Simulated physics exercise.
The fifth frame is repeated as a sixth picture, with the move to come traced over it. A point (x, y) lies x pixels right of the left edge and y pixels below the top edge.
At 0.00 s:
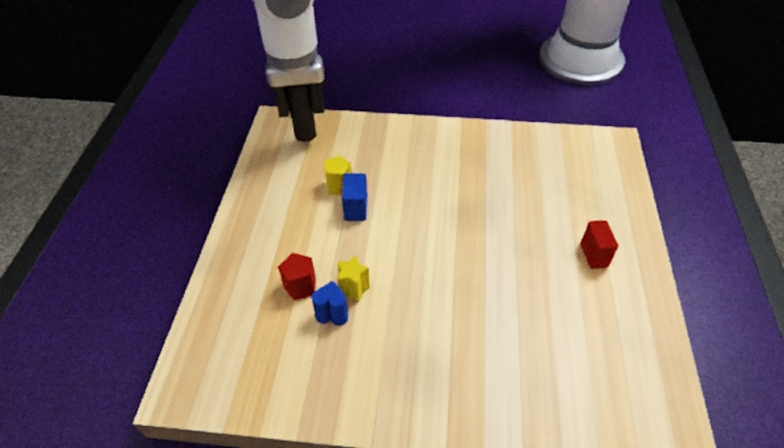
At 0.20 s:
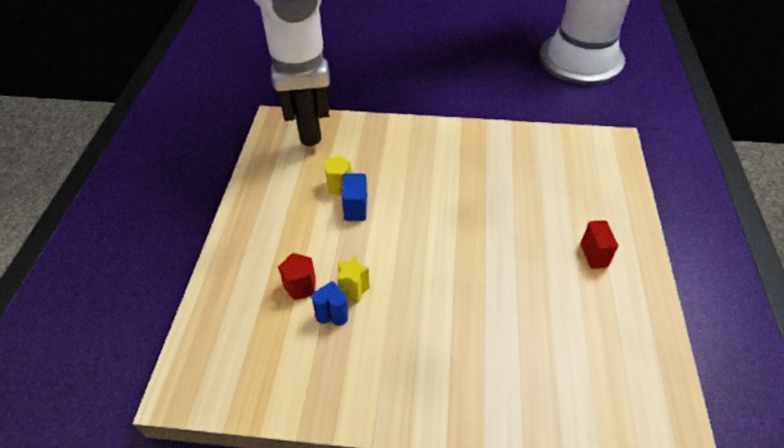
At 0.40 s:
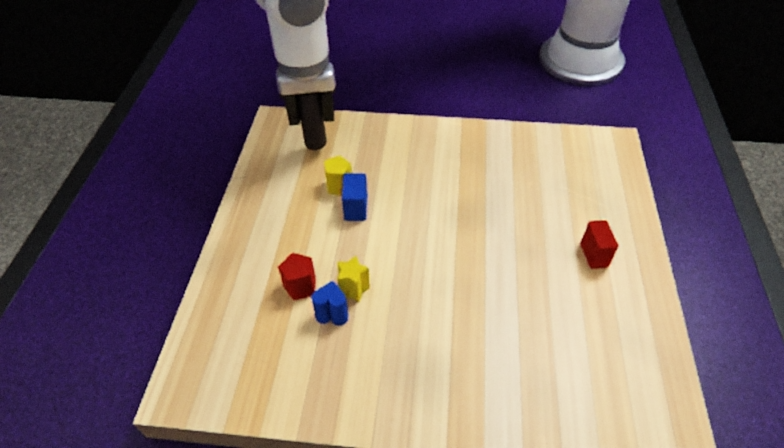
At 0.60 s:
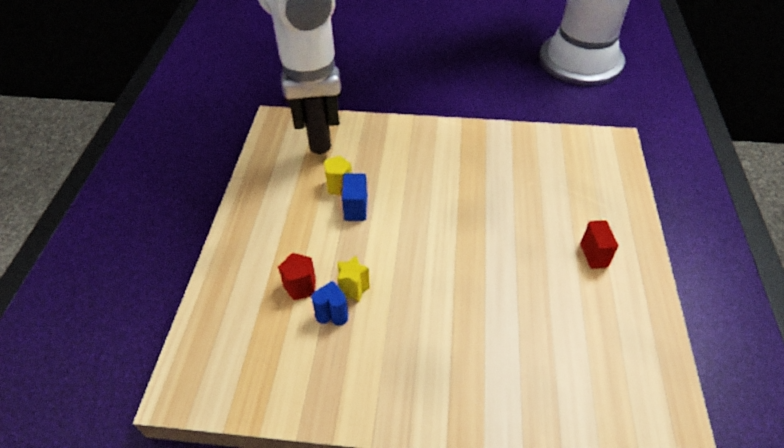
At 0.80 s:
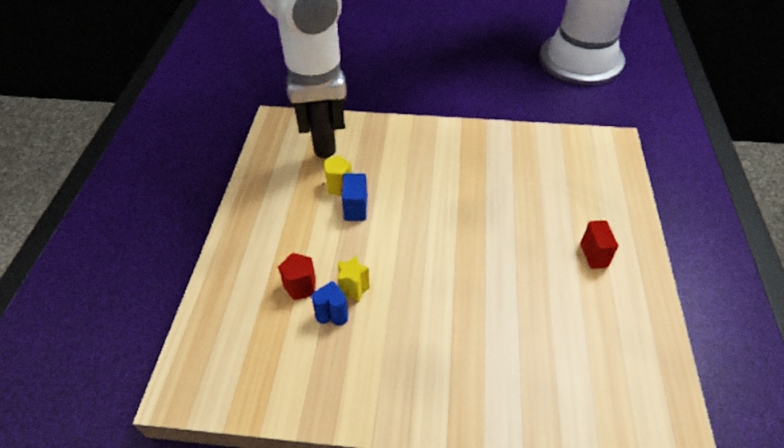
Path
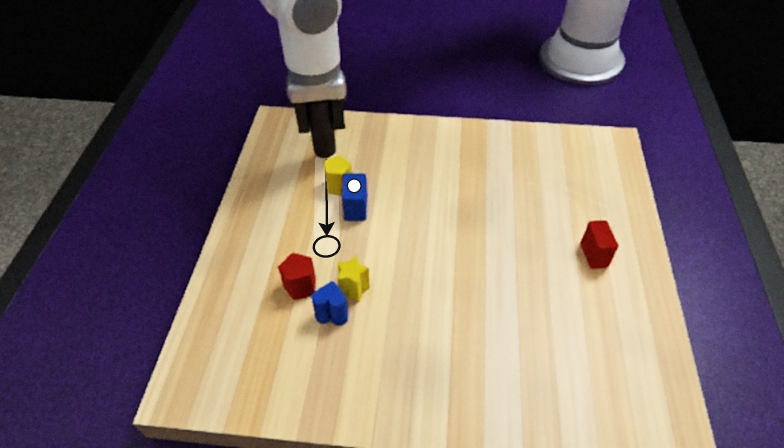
A light wooden board lies on a purple-covered table, seen from above at an angle by a still camera. Yellow and blue blocks sit at the upper left, a red block, a yellow star and a blue block cluster at the lower left, and another red block lies at the right. A robot arm's dark rod moves slightly right and toward the viewer, nearing the upper yellow block, while the blocks stay still.
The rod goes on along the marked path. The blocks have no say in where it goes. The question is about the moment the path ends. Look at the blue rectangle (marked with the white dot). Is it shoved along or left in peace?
Shifted out of place.
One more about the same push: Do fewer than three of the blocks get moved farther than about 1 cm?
Yes, that is how it ends up.
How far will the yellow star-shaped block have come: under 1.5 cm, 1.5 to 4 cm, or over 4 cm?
It shifts by less than 1.5 cm.
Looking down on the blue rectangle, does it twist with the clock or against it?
It is turned clockwise.
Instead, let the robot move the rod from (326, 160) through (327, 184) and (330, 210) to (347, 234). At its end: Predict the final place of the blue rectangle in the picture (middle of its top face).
Somewhere near (386, 196).
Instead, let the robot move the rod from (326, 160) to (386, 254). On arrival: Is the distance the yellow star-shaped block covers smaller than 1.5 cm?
Yes
Drawn move, from (326, 160) directly to (327, 246); the dot is on the blue rectangle.
The first path, step by step. One third of the way, rod at (325, 177); yellow five-sided block at (341, 176), turned 25° anticlockwise; blue rectangle at (361, 188), turned 25° clockwise.
Two thirds of the way, rod at (325, 207); yellow five-sided block at (349, 185), turned 65° anticlockwise; blue rectangle at (371, 192), turned 35° clockwise.
At the end, rod at (325, 238); red five-sided block still; yellow five-sided block at (349, 185), turned 65° anticlockwise; yellow star-shaped block still; blue rectangle at (371, 192), turned 35° clockwise.
